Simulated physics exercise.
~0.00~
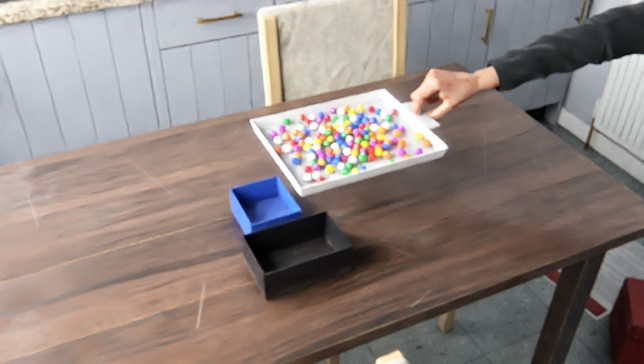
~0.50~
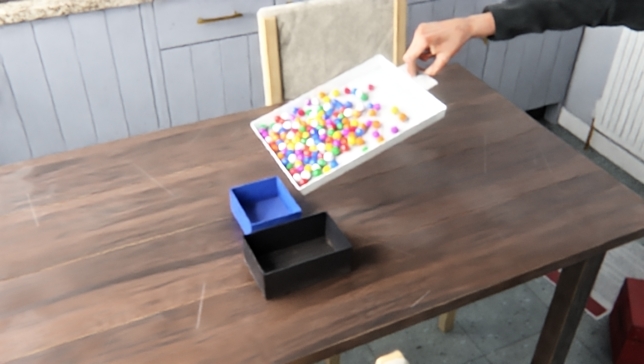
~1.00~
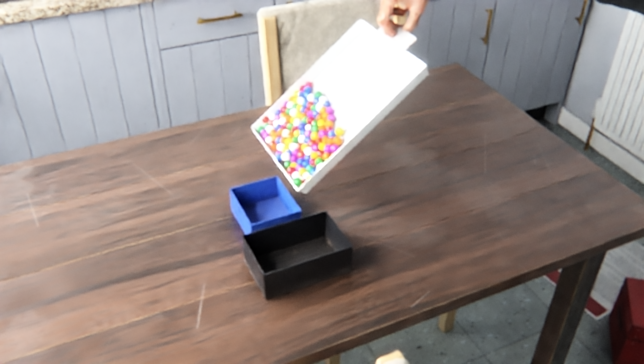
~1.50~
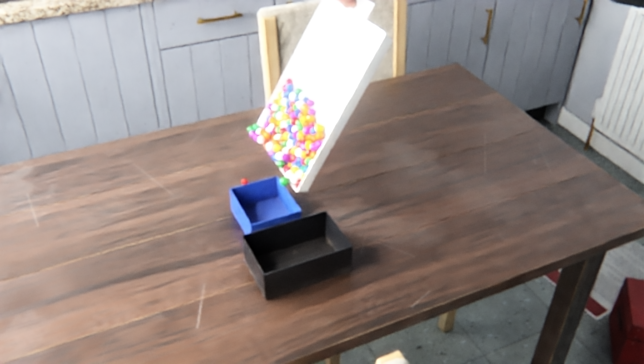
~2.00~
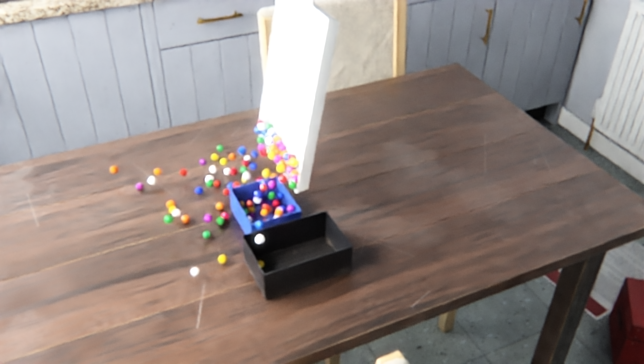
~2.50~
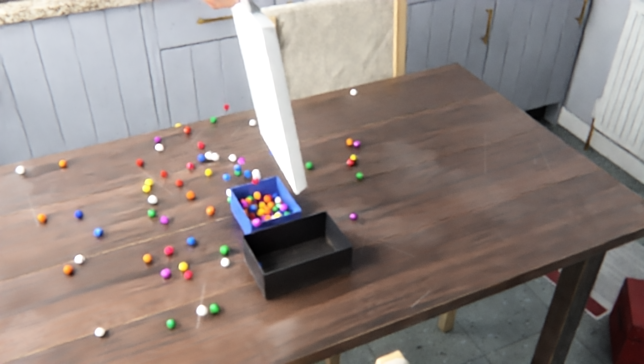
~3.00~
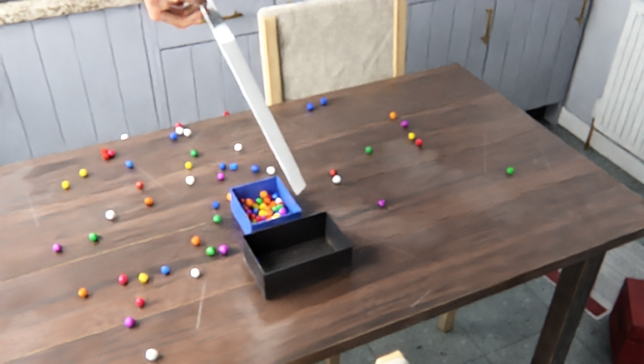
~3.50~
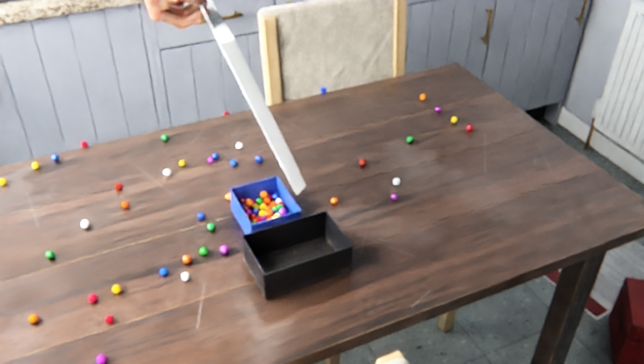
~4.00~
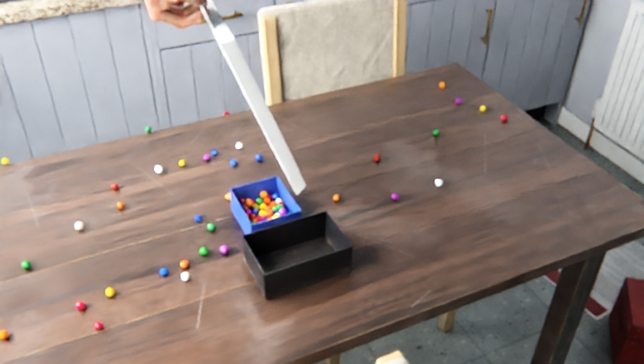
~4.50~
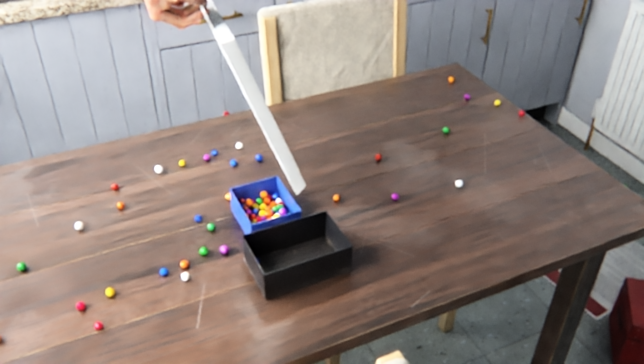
In this clip, a hand tips a white tray of colourful marbles over a blue tin beside a black tin on a wooden table, and the marbles spill out, some landing in the blue tin while many scatter across the tabletop, leaving the black tin empty.
